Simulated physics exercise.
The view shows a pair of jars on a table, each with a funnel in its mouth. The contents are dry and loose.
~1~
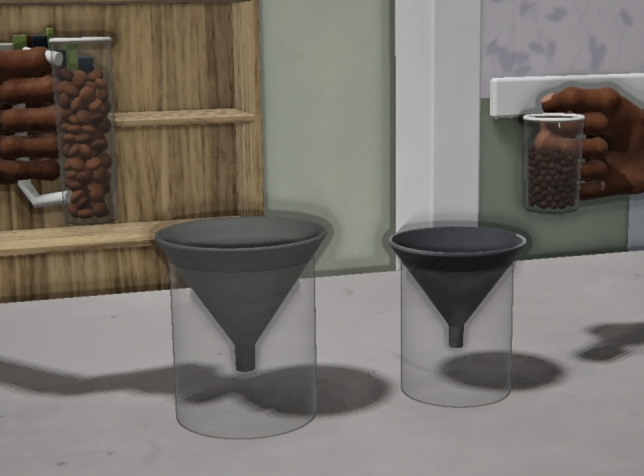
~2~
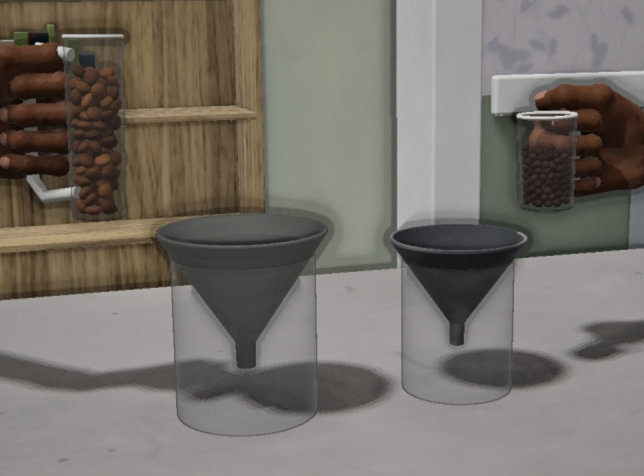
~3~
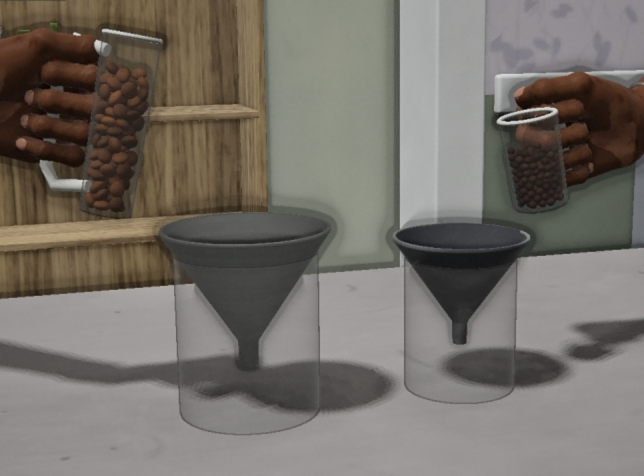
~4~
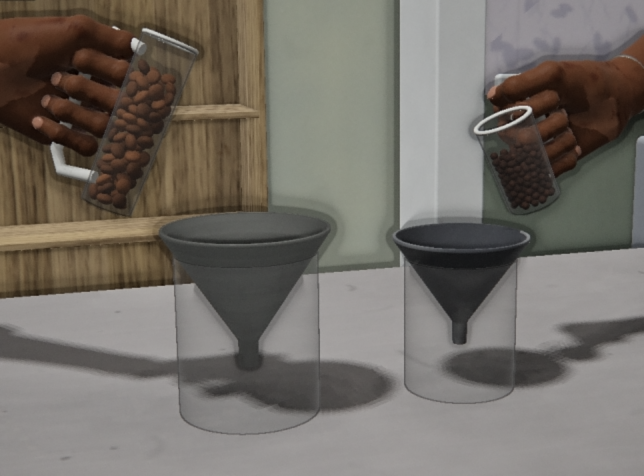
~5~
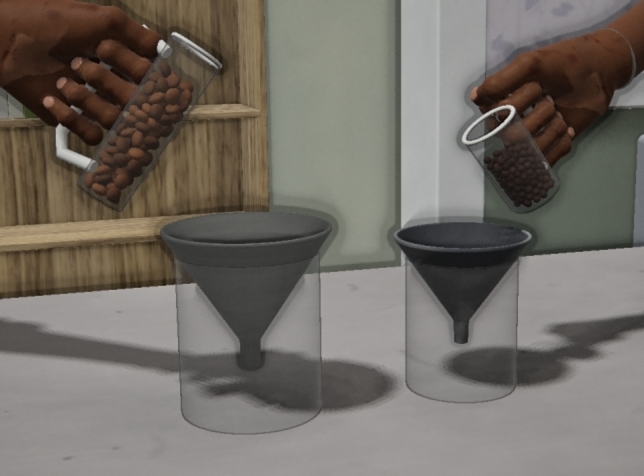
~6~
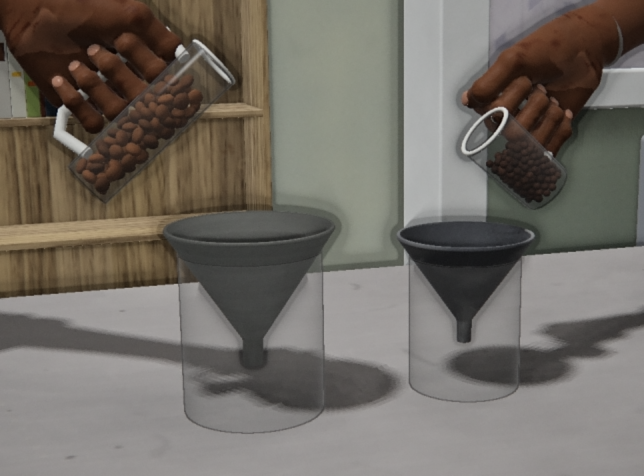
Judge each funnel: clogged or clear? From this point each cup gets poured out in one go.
Outcome: Left funnel: Ends up stuck; right funnel: Ends up stuck.
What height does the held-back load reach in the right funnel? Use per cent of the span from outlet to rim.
Near 75 per cent.
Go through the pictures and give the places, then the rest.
Left funnel near (242, 245), outlet at (246, 369), about one piece wide; left cup near (86, 131), holding bits of dog kibble; right funnel near (457, 252), outlet at (456, 347), about one piece wide; right cup near (553, 163), holding allspice berries, in the first frame.
Left cup near (96, 128), upright; right cup near (547, 161), upright, in the second frame.
Left cup near (119, 125), tipped 12°; right cup near (534, 161), tipped 12°, in the third frame.
Left cup near (138, 124), tipped 24°; right cup near (519, 162), tipped 24°, in the fourth frame.
Left cup near (148, 124), tipped 36°; right cup near (513, 161), tipped 36°, in the fifth frame.
Left funnel near (250, 239), outlet at (254, 363); left cup near (151, 123), tipped 48°; right funnel near (465, 247), outlet at (464, 341); right cup near (516, 160), tipped 48°, in the sixth frame.
Then, 0.26 s on from there, left, the whole lot still in the cup; right, the whole lot still in the cup.
Then, 0.59 s on from there, left, the whole lot still in the cup; right, the whole lot still in the cup.
Then, 0.94 s on from there, left, all but a few still in the cup, a little in or over the funnel; right, near two thirds still in the cup, near a third in or over the funnel.
In the end, left, the whole lot stuck in the funnel, none at all down in the jar; right, all but a few stuck in the funnel, only a few down in the jar.
